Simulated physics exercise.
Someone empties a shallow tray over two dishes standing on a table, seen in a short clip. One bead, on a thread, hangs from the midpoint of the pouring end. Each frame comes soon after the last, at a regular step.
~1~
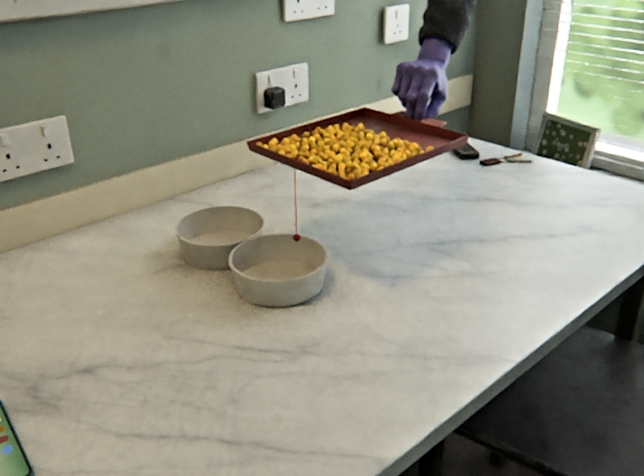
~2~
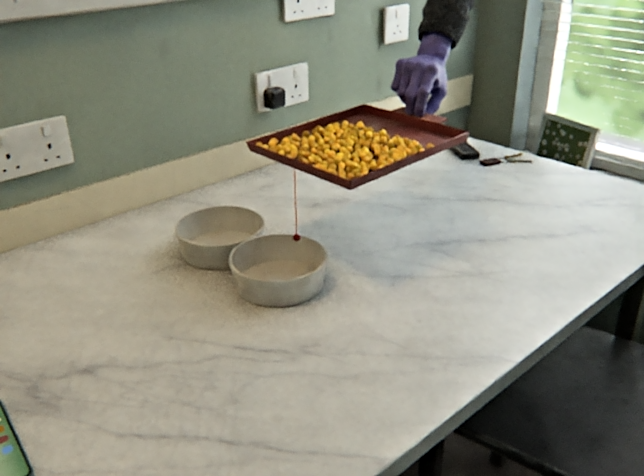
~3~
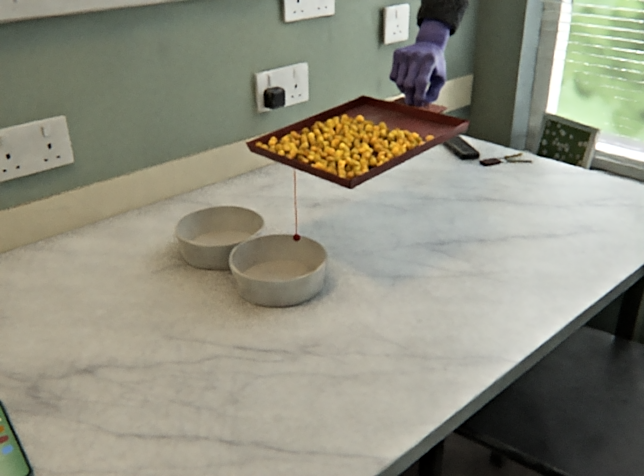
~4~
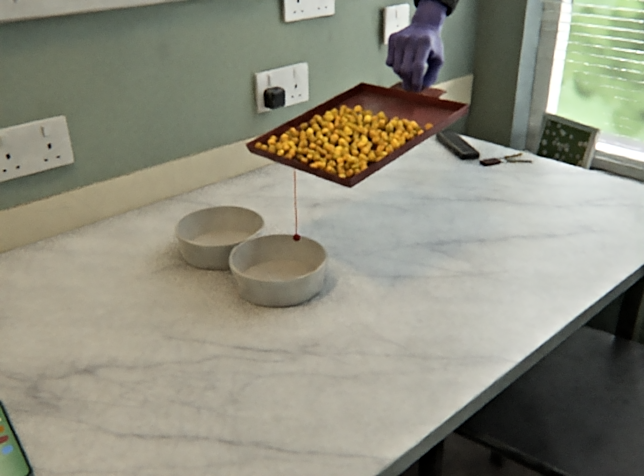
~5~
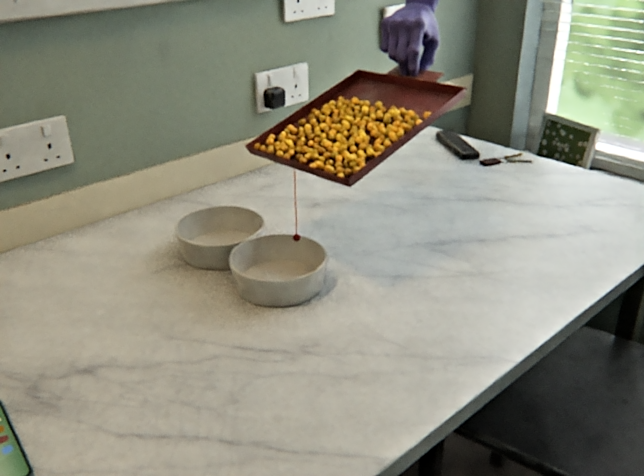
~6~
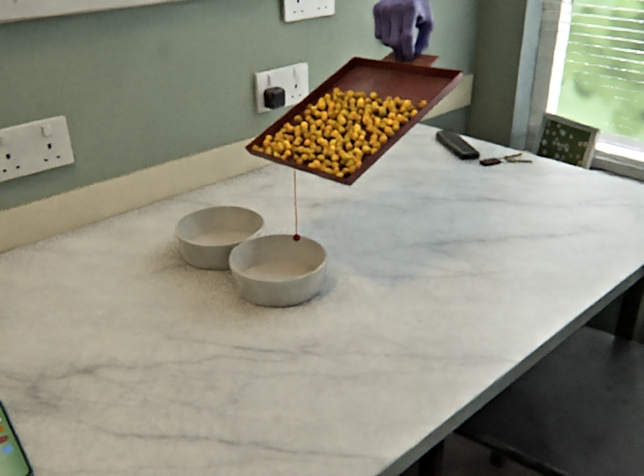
A shallow dark red tray of yellow puffed corn balls, held by a purple-gloved hand above two pale dishes, starts out nearly level. The hand rises and the tray tilts gradually steeper toward its pouring end, the left corner lowest, while a red bead hangs on its thread and the balls shift slightly.
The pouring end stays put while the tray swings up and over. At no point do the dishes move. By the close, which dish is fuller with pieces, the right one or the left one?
The right one.
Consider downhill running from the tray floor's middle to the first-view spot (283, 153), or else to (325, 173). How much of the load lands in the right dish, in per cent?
Somewhere close to 40 % the first time, 40 % the second.
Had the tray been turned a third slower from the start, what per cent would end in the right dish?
About 60 %.
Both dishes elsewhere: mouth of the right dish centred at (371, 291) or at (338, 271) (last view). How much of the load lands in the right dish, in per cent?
You'd get 0 in a hundred first and 10 in a hundred after that.
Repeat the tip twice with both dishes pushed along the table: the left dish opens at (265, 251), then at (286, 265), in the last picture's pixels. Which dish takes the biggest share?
Case one: The dish at left. Case two: The dish at left.
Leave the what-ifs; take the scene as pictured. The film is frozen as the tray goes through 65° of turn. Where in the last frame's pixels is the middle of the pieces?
I'd put it at about (302, 129).
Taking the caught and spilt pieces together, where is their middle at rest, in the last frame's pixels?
The centre ends up roughly at (264, 277).
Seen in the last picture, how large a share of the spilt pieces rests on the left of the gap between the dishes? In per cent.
About 40 percent.
Shortly afterwards, tray tipped steeply; the whole lot on the tray.
Next, tray tipped past a quarter turn; all but a few on the tray; only a few in the air.
Some moments later, tray tipped past a quarter turn; near two thirds in the right dish; near a quarter in the left dish; a little outside both; only a few in the air.
In the end, tray tipped past a quarter turn; near two thirds in the right dish; near a quarter in the left dish; a little outside both.
